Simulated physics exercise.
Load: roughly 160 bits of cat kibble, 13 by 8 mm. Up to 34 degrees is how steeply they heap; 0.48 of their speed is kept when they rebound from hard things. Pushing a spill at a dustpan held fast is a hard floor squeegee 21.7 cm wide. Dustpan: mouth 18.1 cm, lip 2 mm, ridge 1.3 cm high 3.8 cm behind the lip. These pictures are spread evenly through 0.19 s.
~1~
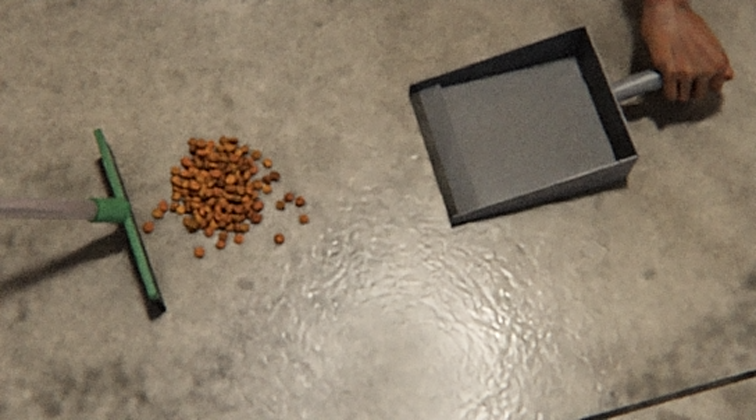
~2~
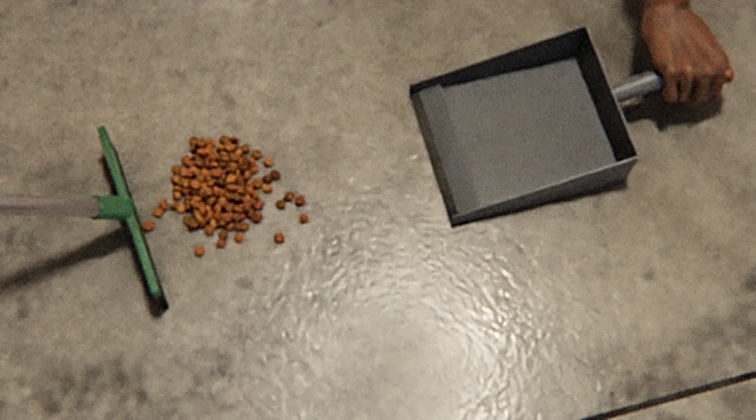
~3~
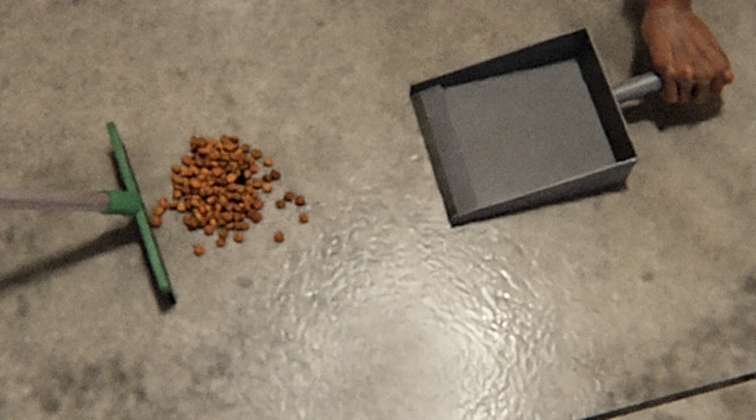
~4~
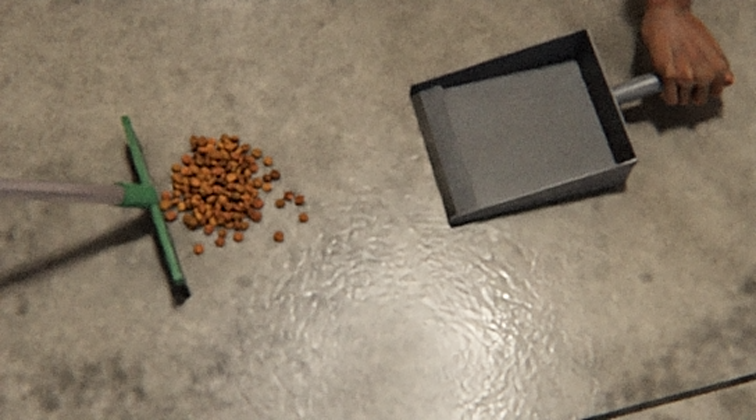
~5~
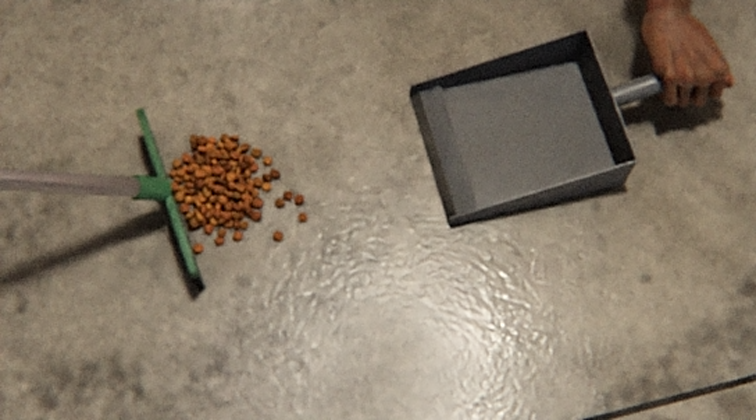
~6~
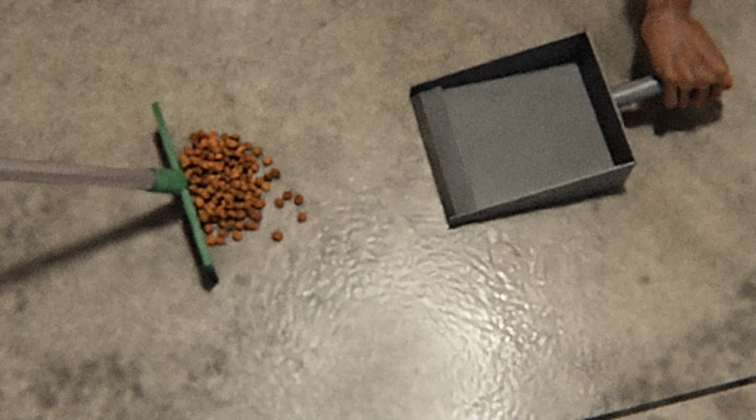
A green squeegee on a pale handle slides rightward across a grey concrete floor toward a loose pile of brown kibble, while a hand keeps a grey dustpan still at the right. The blade meets the pile's left edge, then pushes those pieces slightly rightward, bunching them against the others.
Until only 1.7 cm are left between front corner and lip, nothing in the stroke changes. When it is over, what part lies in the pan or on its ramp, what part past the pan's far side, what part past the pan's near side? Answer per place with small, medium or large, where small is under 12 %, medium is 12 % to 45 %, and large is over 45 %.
In the pan or on its ramp medium, past the pan's far side medium, past the pan's near side small.
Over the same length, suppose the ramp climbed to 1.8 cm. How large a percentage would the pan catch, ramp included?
Roughly 25 per cent.
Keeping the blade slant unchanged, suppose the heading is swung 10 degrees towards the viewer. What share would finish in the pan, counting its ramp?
It comes to roughly 30 in a hundred.
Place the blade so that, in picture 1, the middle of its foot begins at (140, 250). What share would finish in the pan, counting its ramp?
I'd estimate about 25 per cent.
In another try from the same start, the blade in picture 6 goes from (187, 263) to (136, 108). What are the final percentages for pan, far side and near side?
The pan gets 5, the far side 65 and the near side 0.
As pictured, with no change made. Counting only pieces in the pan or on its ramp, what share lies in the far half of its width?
I'd put it at around 80 per cent.
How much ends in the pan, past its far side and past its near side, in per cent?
Pan 30; far side 35; near side 0.
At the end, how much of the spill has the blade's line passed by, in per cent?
5 %.
Then, 0.26 s after the last picture, middle of the blade 16 cm from the lip; 0 % over the lip, far side 20 %, near side 0 %.
Then, 0.43 s after the last picture, middle of the blade 8 cm from the lip; 0 % over the lip, far side 25 %, near side 0 %.
Then, 0.73 s after the last picture, middle of the blade 3 cm from the lip; 30 % over the lip, far side 35 %, near side 0 %.
In the end, pan 30 %, far side 35 %, near side 0 %, in front of the lip or behind the blade 35 %.
